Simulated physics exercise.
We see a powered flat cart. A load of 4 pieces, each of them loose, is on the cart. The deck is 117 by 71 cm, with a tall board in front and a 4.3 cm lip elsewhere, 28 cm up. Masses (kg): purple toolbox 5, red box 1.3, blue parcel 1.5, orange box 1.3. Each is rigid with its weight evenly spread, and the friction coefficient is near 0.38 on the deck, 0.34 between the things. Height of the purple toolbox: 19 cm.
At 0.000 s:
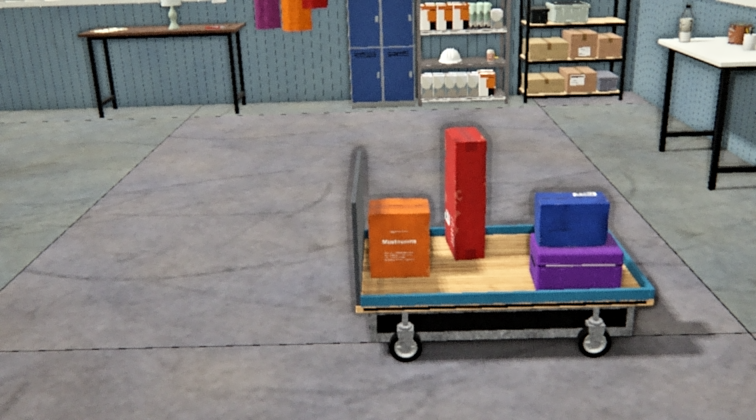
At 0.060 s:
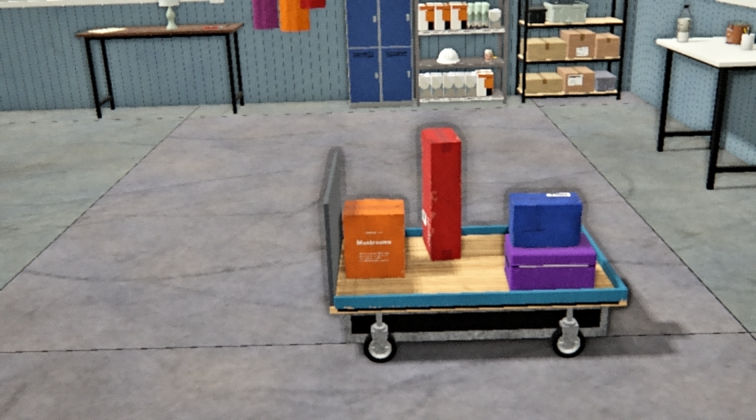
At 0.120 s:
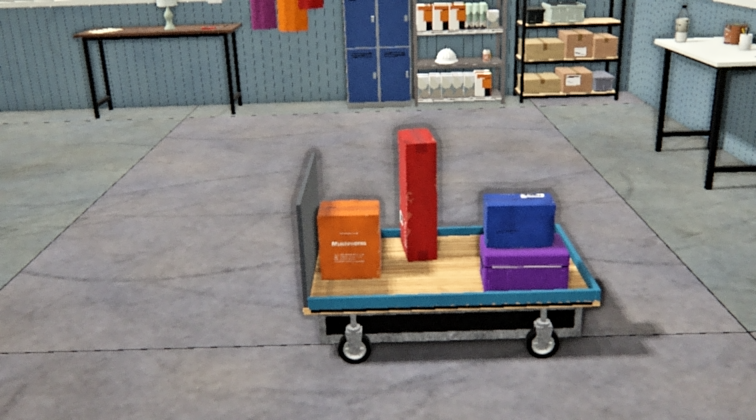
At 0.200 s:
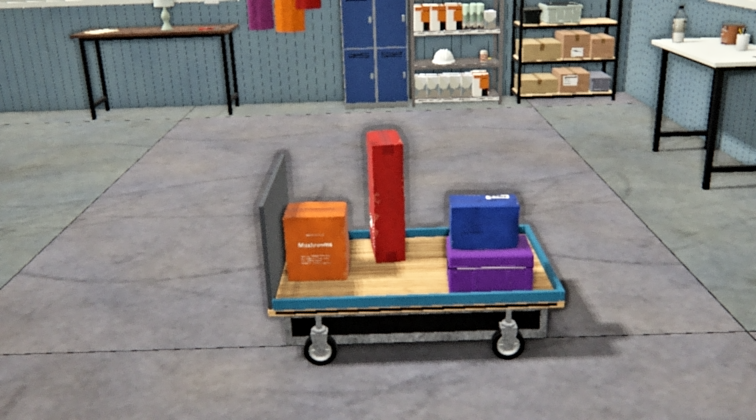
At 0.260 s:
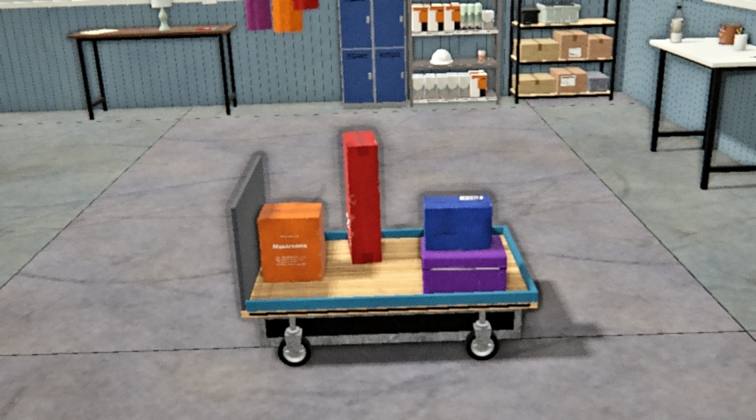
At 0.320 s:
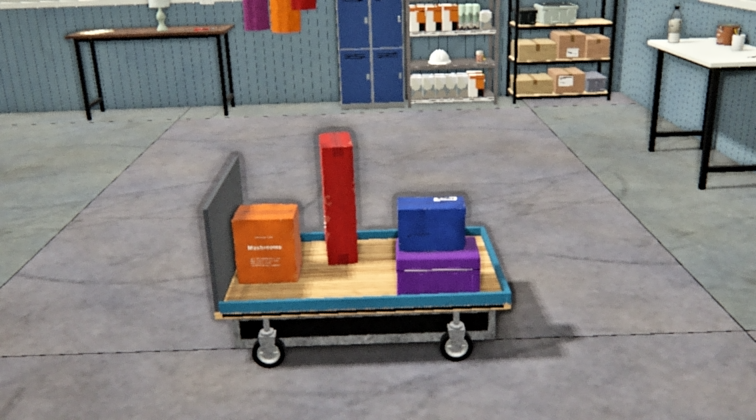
Flat cart carrying an orange box, a tall red box and a blue parcel atop a purple toolbox, rolling left across a workshop floor.
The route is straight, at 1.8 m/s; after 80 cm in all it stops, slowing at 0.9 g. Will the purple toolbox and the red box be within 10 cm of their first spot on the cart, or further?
The purple toolbox ends elsewhere, the red box ends elsewhere.
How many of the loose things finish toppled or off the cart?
That comes to 2.
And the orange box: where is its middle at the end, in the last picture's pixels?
At about (170, 247).
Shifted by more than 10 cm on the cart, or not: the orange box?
The orange box stays put.
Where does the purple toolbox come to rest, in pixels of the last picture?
Near (289, 272).
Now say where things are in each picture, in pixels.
In the first picture, 0 cm covered; purple toolbox (574, 262); red box (465, 193).
In the second picture, 11 cm covered; blue parcel (544, 220); orange box (375, 239).
In the third picture, 22 cm covered; blue parcel (518, 221); orange box (351, 240).
In the fourth picture, 36 cm covered; blue parcel (483, 222); orange box (318, 241).
In the fifth picture, 47 cm covered; blue parcel (457, 223); orange box (293, 242).
In the sixth picture, 58 cm covered; purple toolbox (437, 267); red box (339, 198).
Around 0.62 s, 98 cm covered; red box at 12° to upright near (235, 200); purple toolbox shifted 7 cm near (325, 271); blue parcel shifted 9 cm.
Around 0.82 s, 98 cm covered, stopped; red box at 44° to upright near (213, 201); purple toolbox shifted 21 cm near (292, 272); blue parcel shifted 29 cm.
Finally (2.2 s), on their side or leaning hard on the cart, red box and blue parcel; not toppled but over 10 cm from the start, purple toolbox; the last one still in place (within 10 cm). In the last view, purple toolbox near (289, 272), red box near (213, 202).
